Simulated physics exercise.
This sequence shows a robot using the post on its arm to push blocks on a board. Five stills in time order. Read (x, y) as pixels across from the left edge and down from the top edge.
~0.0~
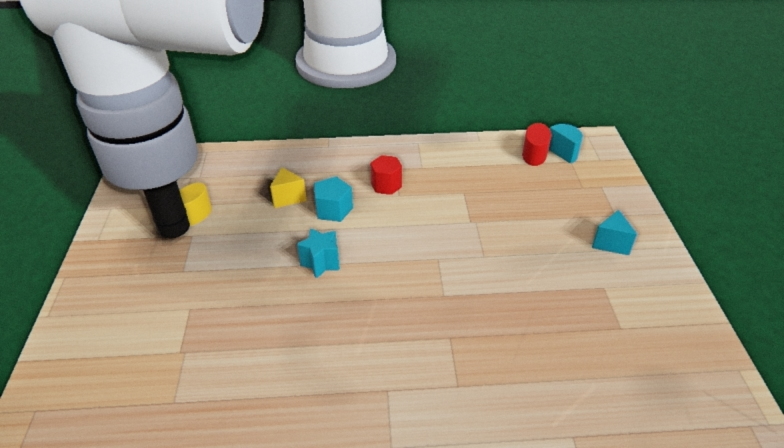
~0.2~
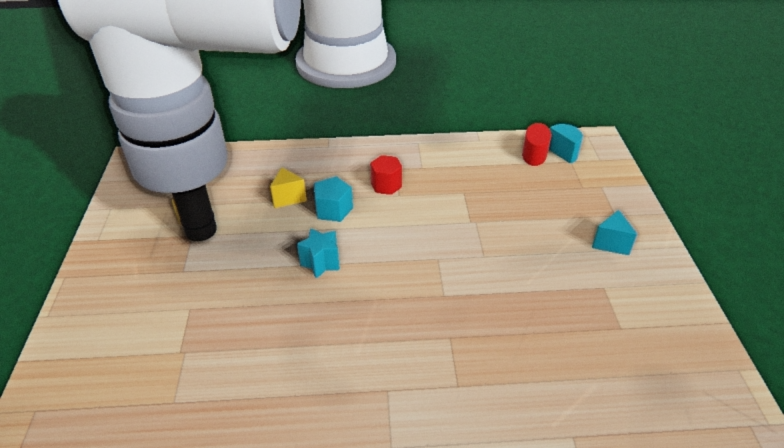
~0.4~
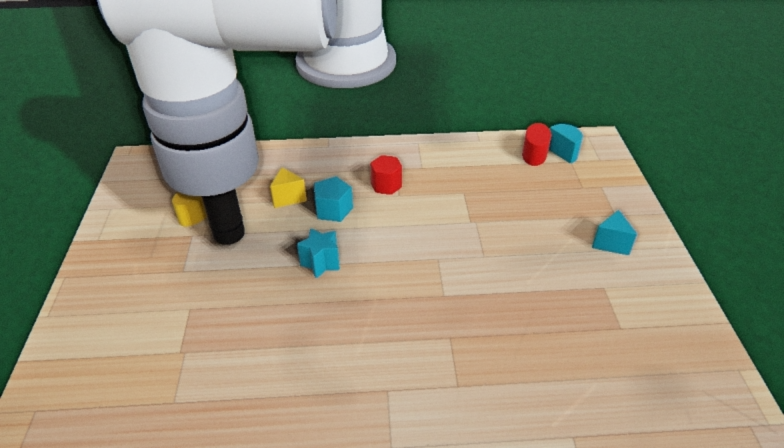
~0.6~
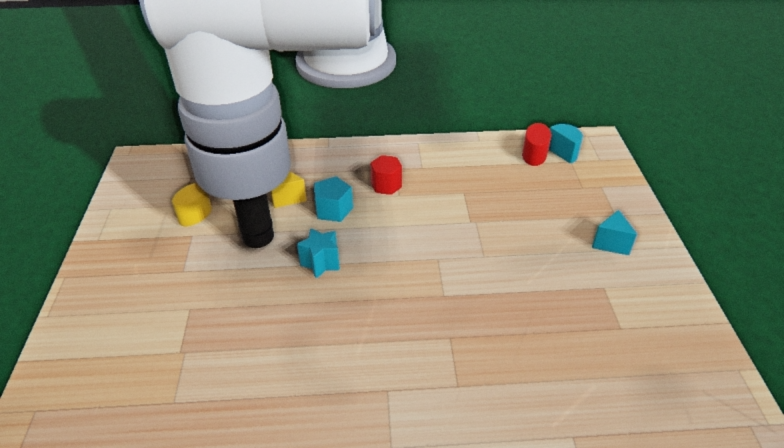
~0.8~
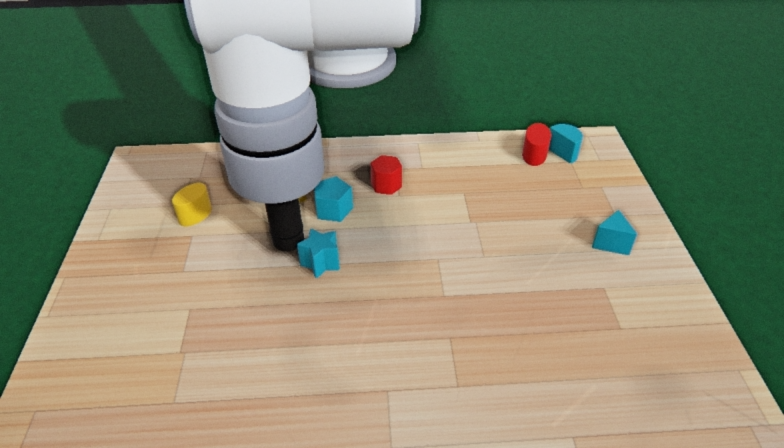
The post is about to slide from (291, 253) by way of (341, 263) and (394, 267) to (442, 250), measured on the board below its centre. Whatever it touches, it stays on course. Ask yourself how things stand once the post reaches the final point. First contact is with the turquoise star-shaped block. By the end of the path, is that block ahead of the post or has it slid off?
The post has moved past the turquoise star-shaped block by the time the path ends.
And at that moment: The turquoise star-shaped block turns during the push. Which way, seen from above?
I'd predict that, seen from above, the turquoise star-shaped block rotates clockwise.
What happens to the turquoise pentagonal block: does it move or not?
Here's my answer: The turquoise pentagonal block remains in position.
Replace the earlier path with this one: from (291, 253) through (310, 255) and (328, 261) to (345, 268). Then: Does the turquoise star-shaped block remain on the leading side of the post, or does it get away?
Most likely the turquoise star-shaped block stays ahead.
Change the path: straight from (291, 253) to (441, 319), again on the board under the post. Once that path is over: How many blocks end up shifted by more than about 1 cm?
Counting only shifts above 1 cm, I get one block.
The first path, step by step. One third of the way, post (340, 253); turquoise star-shaped block (366, 252).
Two thirds of the way, post (394, 256); turquoise star-shaped block (416, 262), turned 20° clockwise.
At the end, post (442, 239); turquoise star-shaped block (423, 261), turned 50° clockwise; turquoise pentagonal block still.
